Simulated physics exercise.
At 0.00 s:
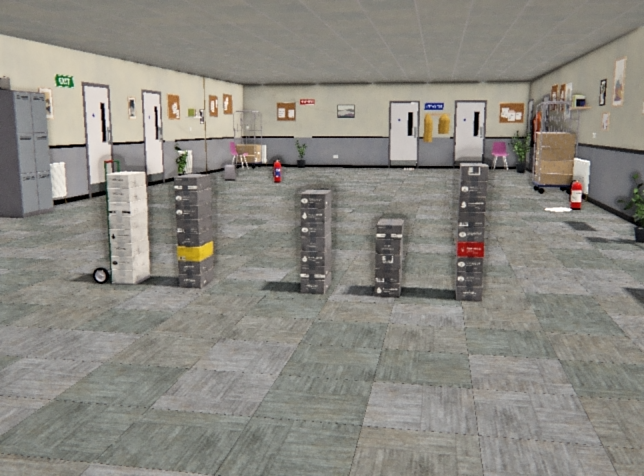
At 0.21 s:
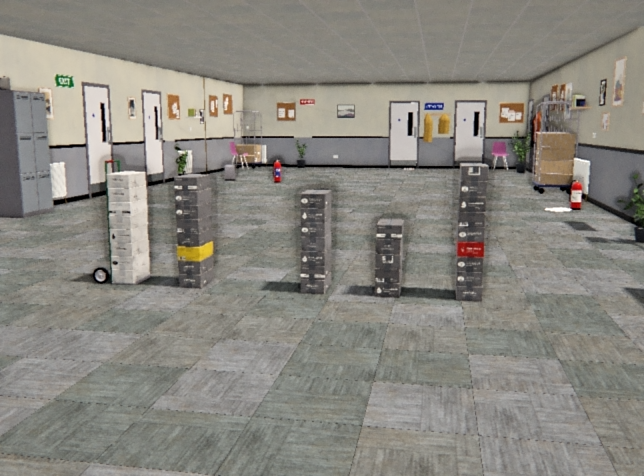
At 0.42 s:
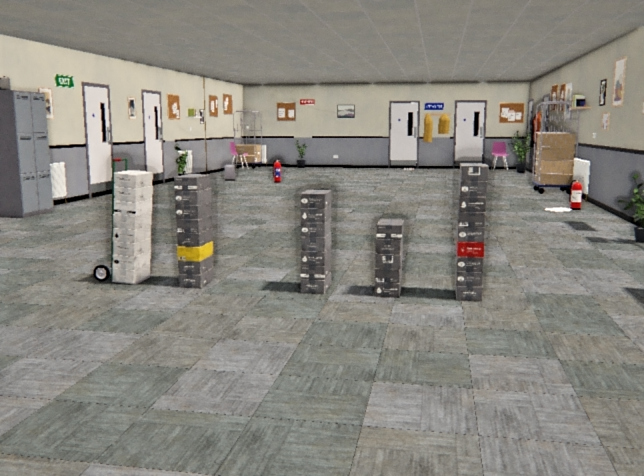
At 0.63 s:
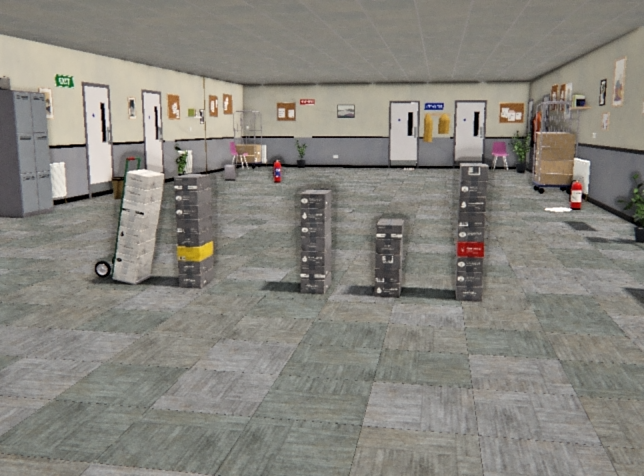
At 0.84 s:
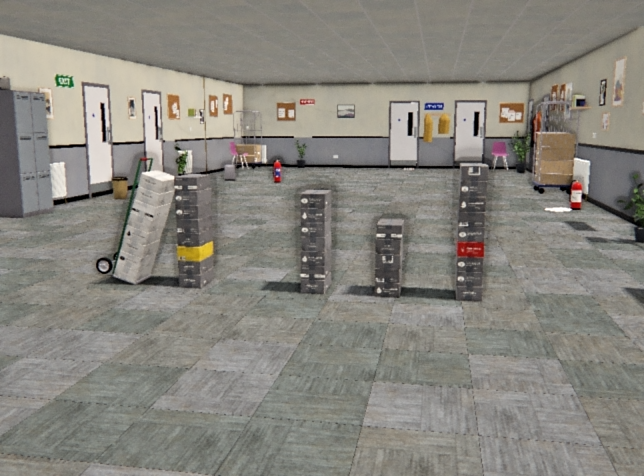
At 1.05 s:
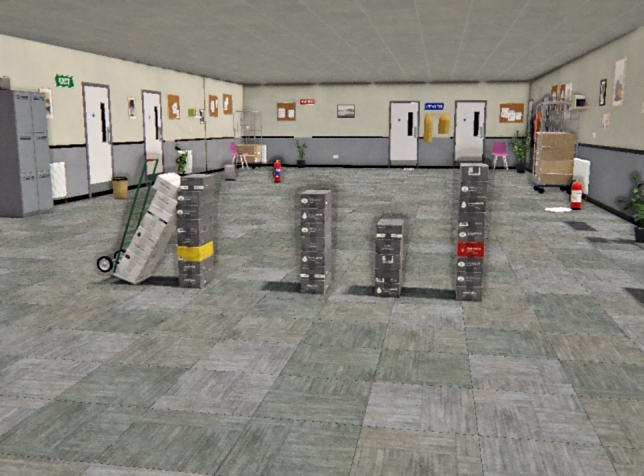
A pale stack of boxes on a hand truck at the left tilted slowly, then leaned further right until its top reached the neighboring dark stack with the yellow band, while the other stacks stood still.
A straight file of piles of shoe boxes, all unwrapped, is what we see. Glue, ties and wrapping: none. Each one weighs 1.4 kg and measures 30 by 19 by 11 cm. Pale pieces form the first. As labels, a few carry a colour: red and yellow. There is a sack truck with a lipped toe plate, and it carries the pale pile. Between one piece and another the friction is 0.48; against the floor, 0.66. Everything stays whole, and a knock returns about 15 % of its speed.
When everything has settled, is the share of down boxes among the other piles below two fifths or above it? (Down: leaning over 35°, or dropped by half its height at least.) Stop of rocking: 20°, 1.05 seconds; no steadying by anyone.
Bet the pieces left down will number above two in five.
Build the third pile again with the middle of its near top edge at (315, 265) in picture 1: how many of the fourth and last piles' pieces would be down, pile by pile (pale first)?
Fourth 0, last 0.
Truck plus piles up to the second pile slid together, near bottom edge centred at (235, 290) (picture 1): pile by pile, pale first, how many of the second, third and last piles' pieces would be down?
The tally would be second 8, then third 6, then last 0.
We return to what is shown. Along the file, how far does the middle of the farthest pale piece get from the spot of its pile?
It ends around 115 cm away.
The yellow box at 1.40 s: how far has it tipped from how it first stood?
Roughly 15°.
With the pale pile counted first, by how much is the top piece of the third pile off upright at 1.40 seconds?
Tilt: Near 0 degrees.
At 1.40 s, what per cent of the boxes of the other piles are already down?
0 per cent at that moment.
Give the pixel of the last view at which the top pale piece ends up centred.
Close to (262, 252).
By 1.40 s, 8 of the pale pile down; none of the 29 other boxes down, 8 disturbed; yellow box tilted 14°.
By 1.76 s, 8 of the pale pile down; 8 of the 29 other boxes down; yellow box tilted 53°, 12 cm lower.
By 2.88 s, 8 of the pale pile down; 14 of the 29 other boxes down; yellow box tilted 57°, 17 cm lower.
When it is over (4.1 s), 8 of the pale pile down; 19 of the 29 other boxes down; yellow box tilted 57°, 17 cm lower; red box moved 28 mm. That is 66 per cent. In pixels of the last frame, middles, yellow box near (239, 272), red box near (474, 246).
